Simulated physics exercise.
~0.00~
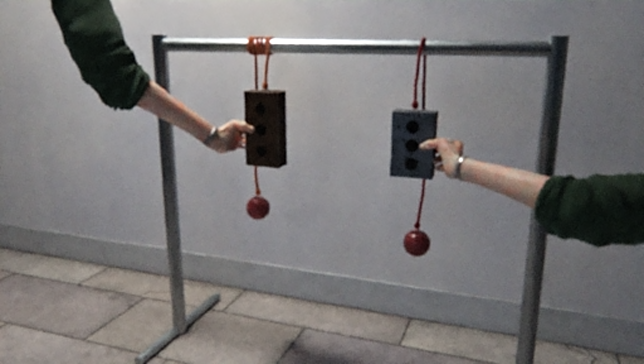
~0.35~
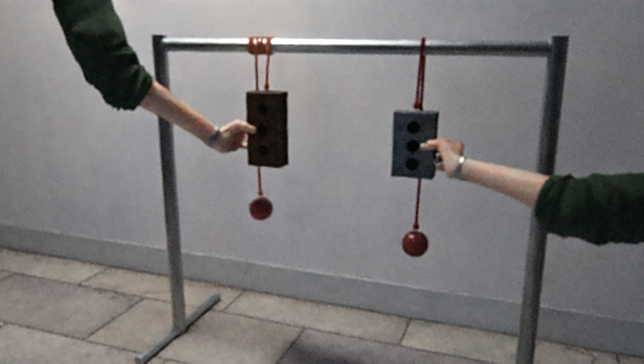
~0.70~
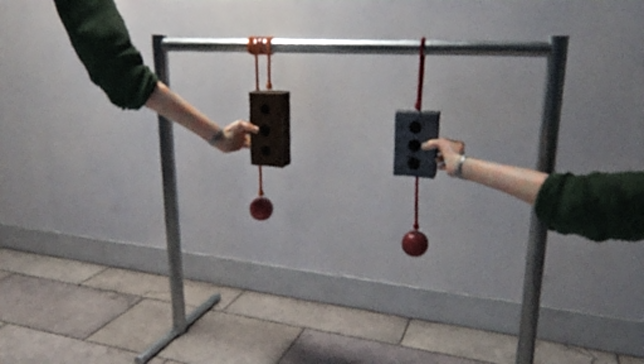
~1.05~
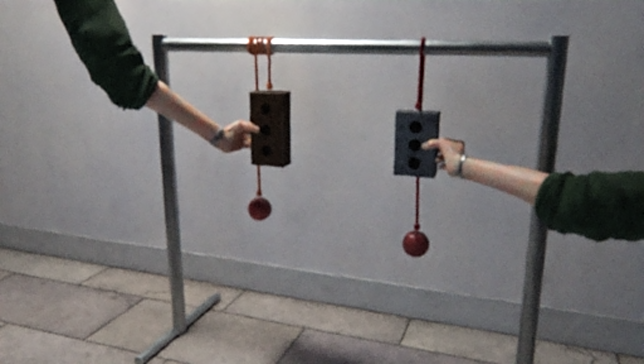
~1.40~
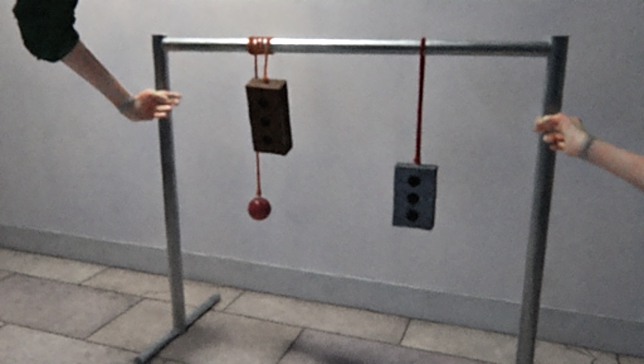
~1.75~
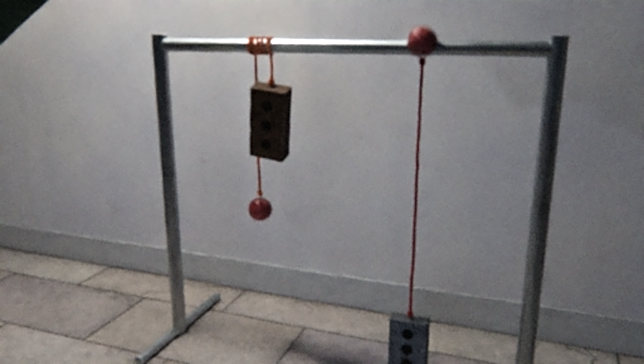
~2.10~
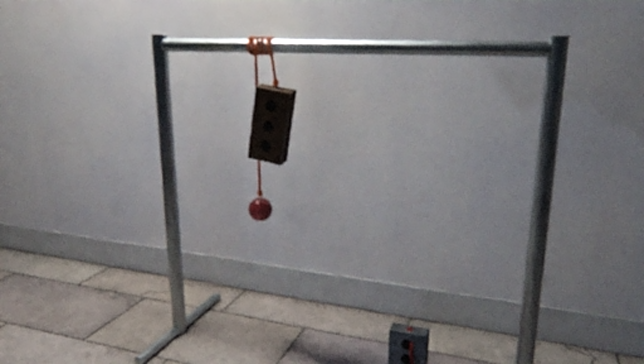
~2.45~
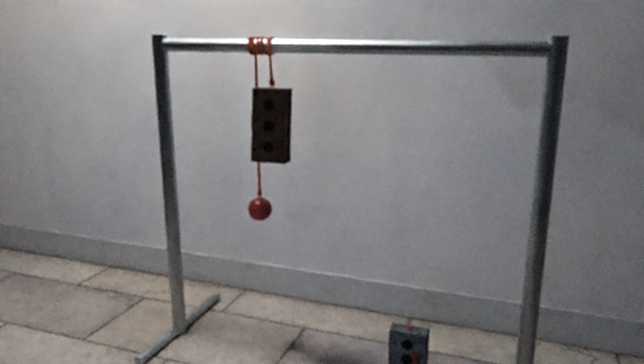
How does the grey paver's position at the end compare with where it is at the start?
At the start the paver is held up below the right part of the rail, hanging on its red cord. By the end it is down on the floor, almost straight below where it began.
